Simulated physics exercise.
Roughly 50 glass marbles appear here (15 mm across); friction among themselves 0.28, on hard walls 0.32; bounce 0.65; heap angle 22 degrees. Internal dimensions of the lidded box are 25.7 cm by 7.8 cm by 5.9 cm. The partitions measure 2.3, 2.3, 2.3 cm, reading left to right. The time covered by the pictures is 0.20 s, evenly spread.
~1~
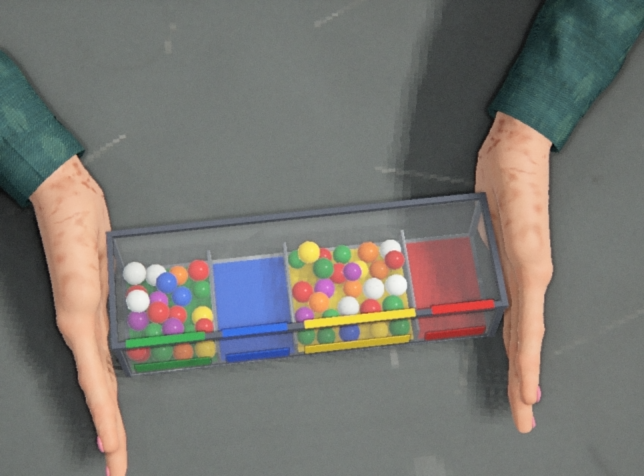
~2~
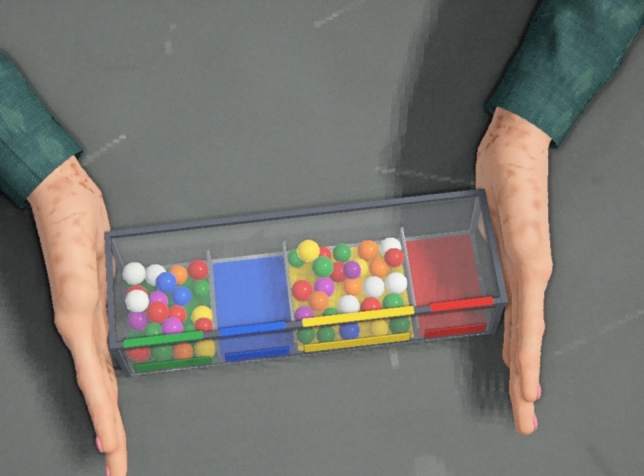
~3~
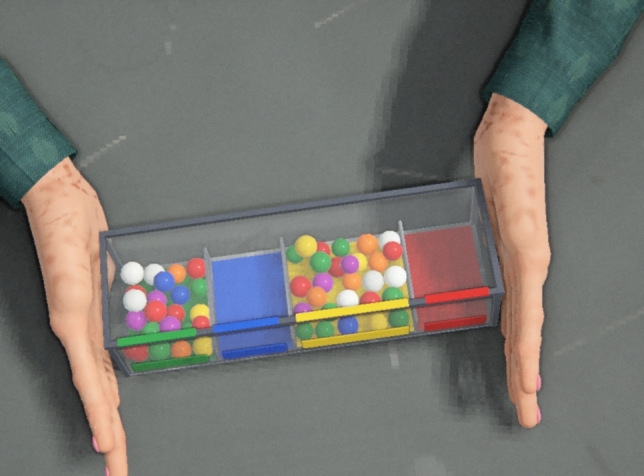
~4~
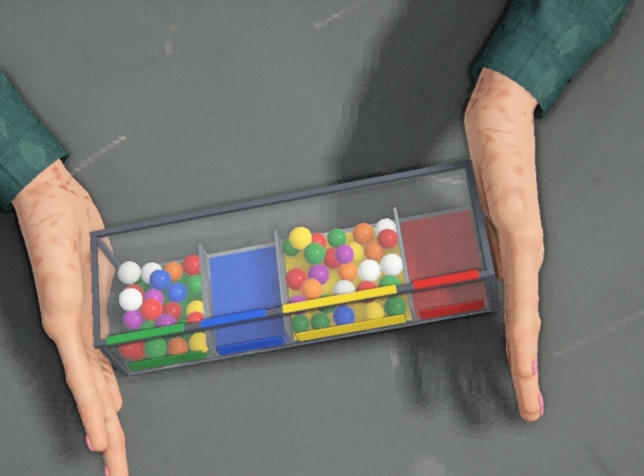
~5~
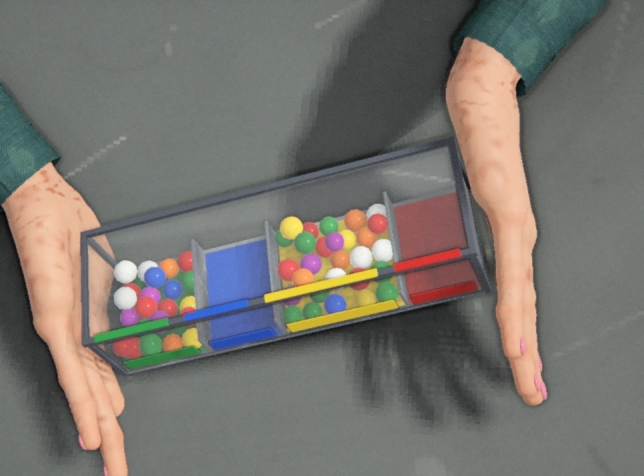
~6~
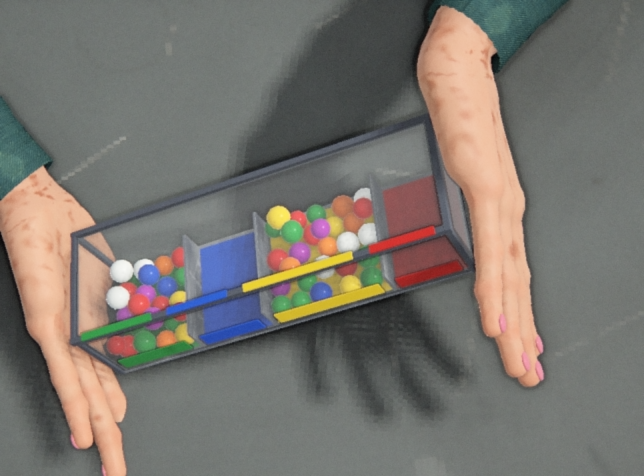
A clear lidded box with dark edges sits between two open hands in green sleeves, seen from above over a scuffed grey surface. Small multicoloured balls fill part of the green section at far left and the yellow section right of centre, while the blue and red sections are empty. The hands tilt the box gradually, its right end rising, as the camera stays still.
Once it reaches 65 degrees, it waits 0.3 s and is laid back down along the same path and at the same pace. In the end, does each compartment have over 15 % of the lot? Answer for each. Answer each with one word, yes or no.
Red compartment: No. Blue compartment: No. Green compartment: Yes. Yellow compartment: Yes.
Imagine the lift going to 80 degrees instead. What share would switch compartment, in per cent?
45 percent.
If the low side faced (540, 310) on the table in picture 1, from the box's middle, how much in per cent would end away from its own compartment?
About 35 per cent.
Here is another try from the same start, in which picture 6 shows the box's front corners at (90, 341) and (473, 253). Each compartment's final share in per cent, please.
Red 0 %; blue 0 %; green 45 %; yellow 50 %.
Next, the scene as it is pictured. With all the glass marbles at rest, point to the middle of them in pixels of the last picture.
I'd say roughly (203, 311).
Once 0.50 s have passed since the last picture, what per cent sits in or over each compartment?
Red = 0, blue = 0, green = 50, yellow = 45 (per cent).
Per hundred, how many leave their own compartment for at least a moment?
The share is close to 10 percent.
Then, 0.50 s after the last picture, tilt 65 degrees; green 50 %, yellow 45 %.
Then, 0.84 s after the last picture, tilt 36 degrees; green 55 %, yellow 45 %.
Then, 1.27 s after the last picture, tilt 0 degrees; green 55 %, yellow 45 %.
In the end, red 0 %, blue 0 %, green 55 %, yellow 45 %.
